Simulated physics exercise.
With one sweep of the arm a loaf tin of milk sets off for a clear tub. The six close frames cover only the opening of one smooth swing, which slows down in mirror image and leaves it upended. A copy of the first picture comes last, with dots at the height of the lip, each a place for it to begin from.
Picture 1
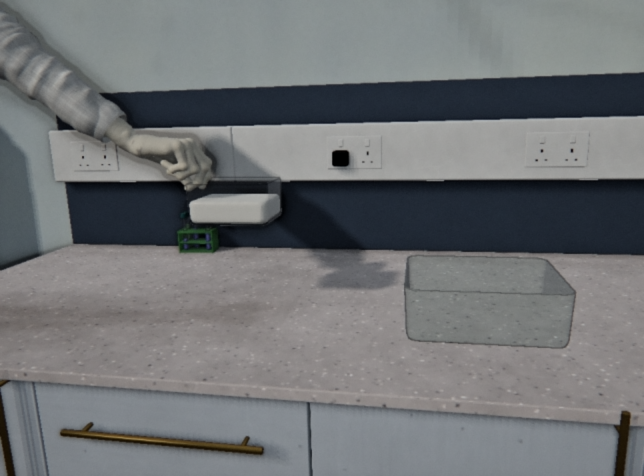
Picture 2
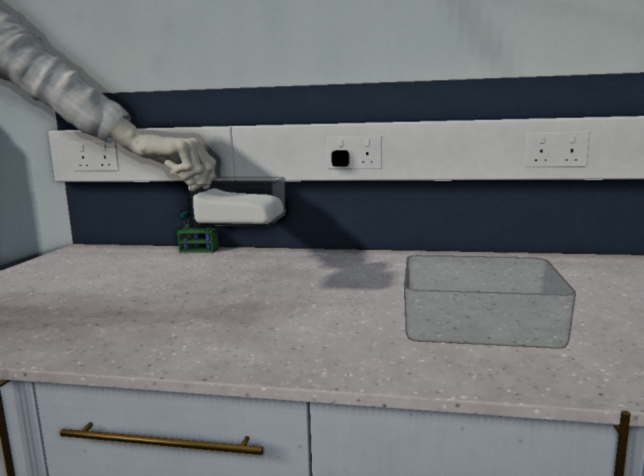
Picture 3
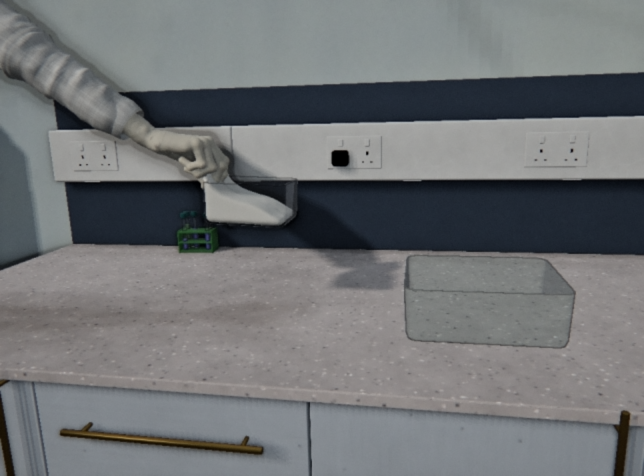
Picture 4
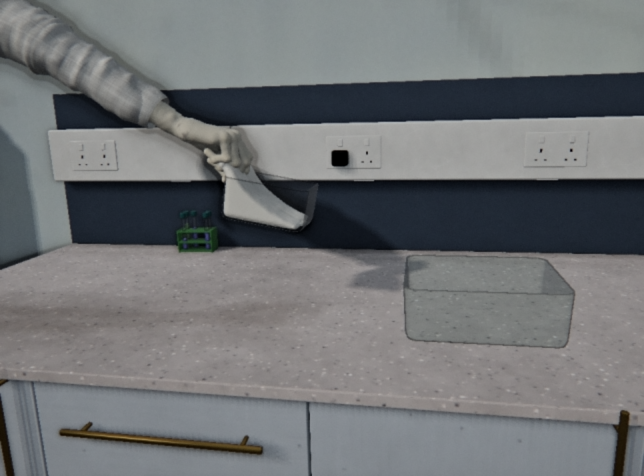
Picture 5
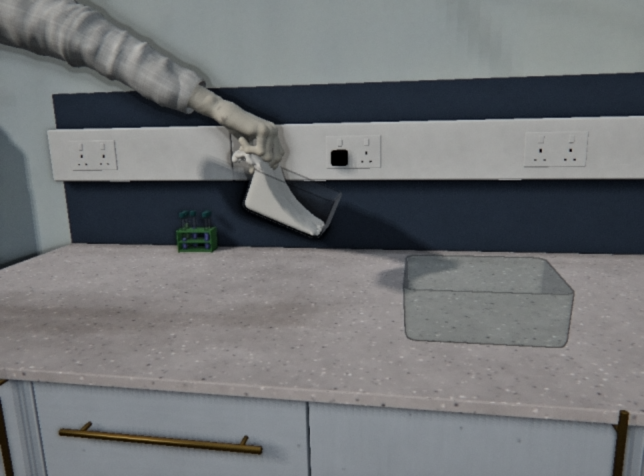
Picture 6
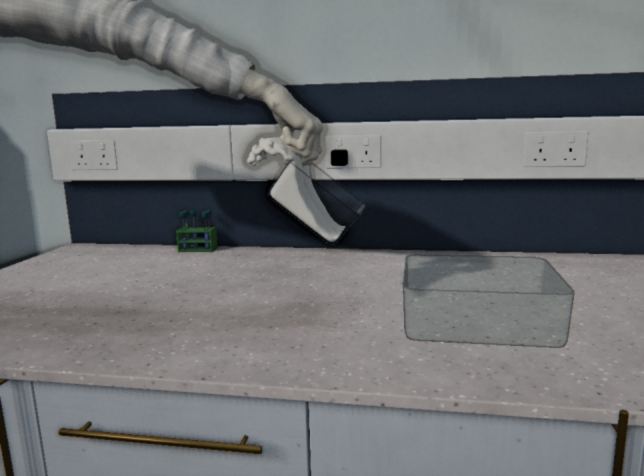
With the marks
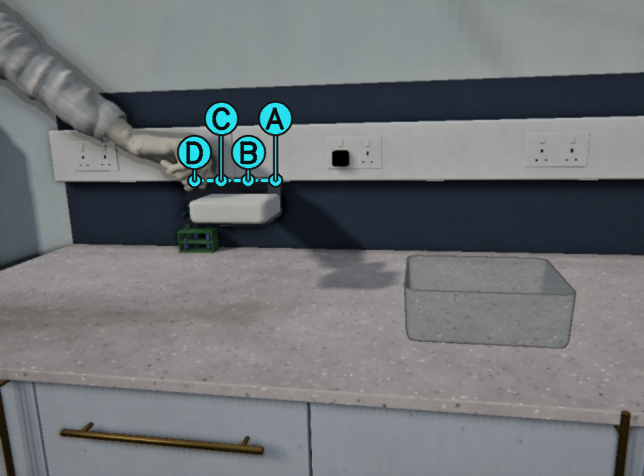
An arm in a pale sleeve held a clear container of milk above a speckled counter, then carried it right toward a clear tub, tilting it more and more steeply along the way.
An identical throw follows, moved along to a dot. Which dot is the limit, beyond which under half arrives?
Take B.
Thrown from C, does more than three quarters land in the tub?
No, it does not.
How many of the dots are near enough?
Two of them.
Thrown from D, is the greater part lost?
Yes, it does.
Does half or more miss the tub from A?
No.
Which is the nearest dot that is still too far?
The answer is C.
On the marked copy, A at (275, 180); B at (248, 180); C at (221, 180); D at (194, 180).
With A, about 68 % lands in the tub, 20 % falls short and 12 % goes beside or beyond.
With B, about 62 % lands in the tub, 27 % falls short and 11 % goes beside or beyond.
With C, about 31 % lands in the tub, 61 % falls short and 8 % goes beside or beyond.
With D, about 17 % lands in the tub, 79 % falls short and 4 % goes beside or beyond.
